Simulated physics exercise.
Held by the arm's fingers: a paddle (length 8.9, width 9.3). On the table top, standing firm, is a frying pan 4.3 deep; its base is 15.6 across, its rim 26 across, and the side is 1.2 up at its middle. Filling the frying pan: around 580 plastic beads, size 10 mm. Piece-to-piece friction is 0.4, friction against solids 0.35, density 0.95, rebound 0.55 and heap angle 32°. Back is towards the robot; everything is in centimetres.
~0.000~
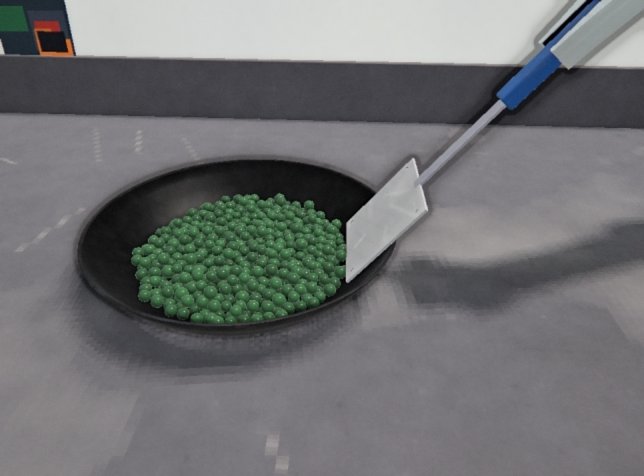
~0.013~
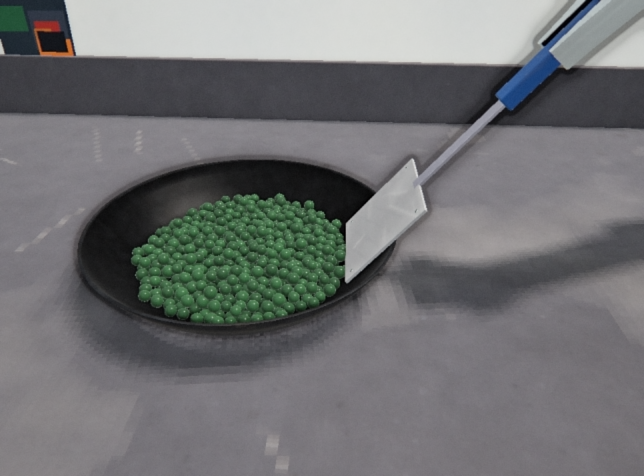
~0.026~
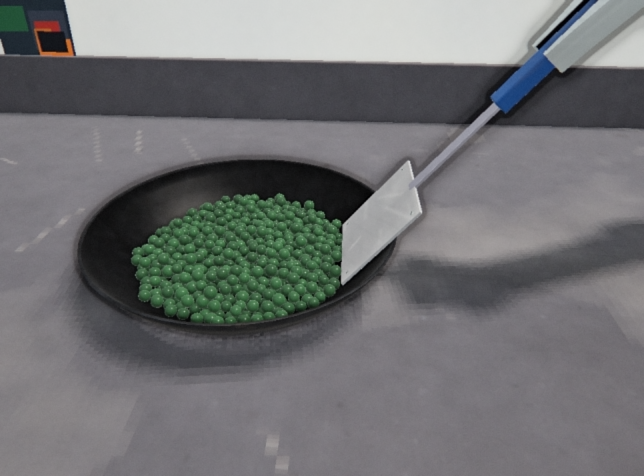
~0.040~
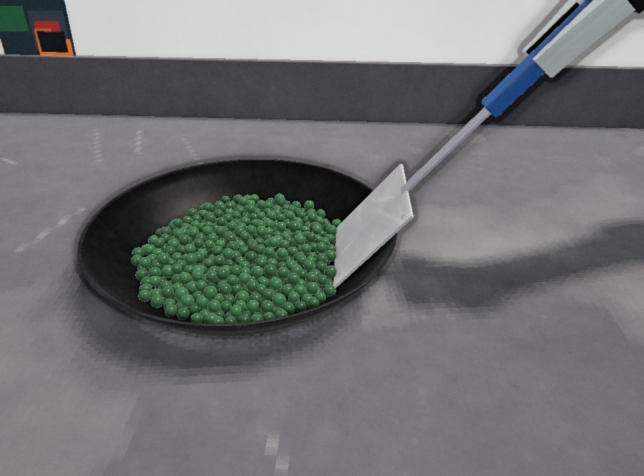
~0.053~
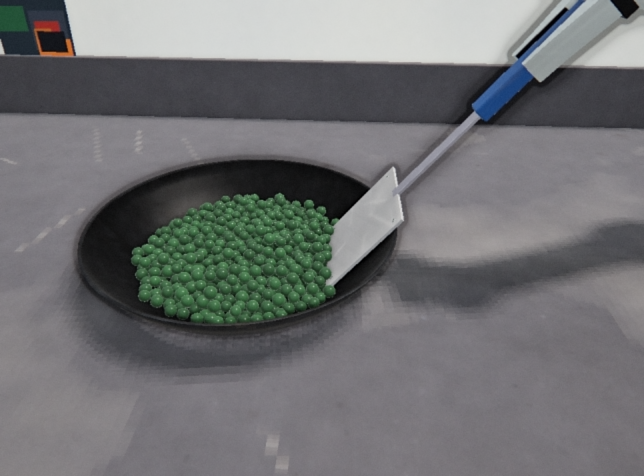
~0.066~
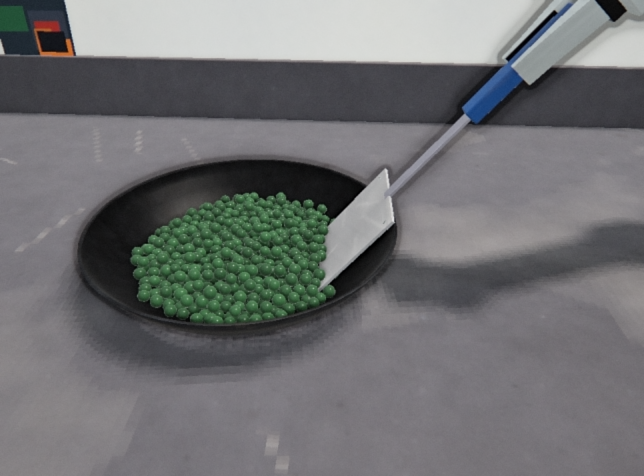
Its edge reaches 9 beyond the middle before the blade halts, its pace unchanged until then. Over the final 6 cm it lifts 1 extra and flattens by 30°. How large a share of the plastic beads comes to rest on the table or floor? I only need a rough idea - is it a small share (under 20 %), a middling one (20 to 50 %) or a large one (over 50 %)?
A small one, under 20 %.
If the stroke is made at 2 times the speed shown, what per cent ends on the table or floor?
Some 25 per cent.
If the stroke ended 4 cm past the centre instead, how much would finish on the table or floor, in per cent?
Then around 0 per cent.
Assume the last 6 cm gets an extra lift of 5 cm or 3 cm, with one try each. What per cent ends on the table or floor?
It comes to around 5 per cent on the first try and around 10 per cent on the second.
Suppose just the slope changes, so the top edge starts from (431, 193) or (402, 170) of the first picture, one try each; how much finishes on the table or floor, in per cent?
About 5 and 15 per cent.
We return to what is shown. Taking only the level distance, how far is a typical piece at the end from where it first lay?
Roughly 4 centimetres.
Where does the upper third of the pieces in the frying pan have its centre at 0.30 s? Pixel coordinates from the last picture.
It is centred at about (151, 229).
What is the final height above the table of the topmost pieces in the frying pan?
About 6.0 centimetres.
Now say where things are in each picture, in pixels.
In the first frame, the paddle top edge at (420, 182), sloping 51°; upper third of the load around (244, 244), from x 135 to 345, top at y 200; 576 in the frying pan.
In the second frame, the paddle top edge at (419, 182), sloping 51°; upper third of the load around (244, 244), from x 135 to 345, top at y 200.
In the third frame, the paddle top edge at (415, 184), sloping 51°; upper third of the load around (245, 245), from x 135 to 345, top at y 200.
In the fourth frame, the paddle top edge at (407, 188), sloping 51°; upper third of the load around (250, 245), from x 135 to 340, top at y 200.
In the fifth frame, the paddle top edge at (398, 191), sloping 51°; upper third of the load around (251, 245), from x 135 to 340, top at y 200.
In the sixth frame, the paddle top edge at (390, 193), sloping 51°; upper third of the load around (249, 243), from x 135 to 345, top at y 195; 576 in the frying pan.
After 0.18 s, sloping 51°, highest piece 4 above the table; 576 in the frying pan.
After 0.30 s, sloping 41°, highest piece 5 above the table; 576 in the frying pan.
After 0.55 s, sloping 21°, highest piece 6 above the table; 538 in the frying pan, 36 on the table or floor, 2 on the blade or in flight.
After 1.60 s, sloping 21°, highest piece 6 above the table; 537 in the frying pan, 39 on the table or floor.
In the end, 537 in the frying pan, 39 on the table or floor. That is 7 % on the table or floor.
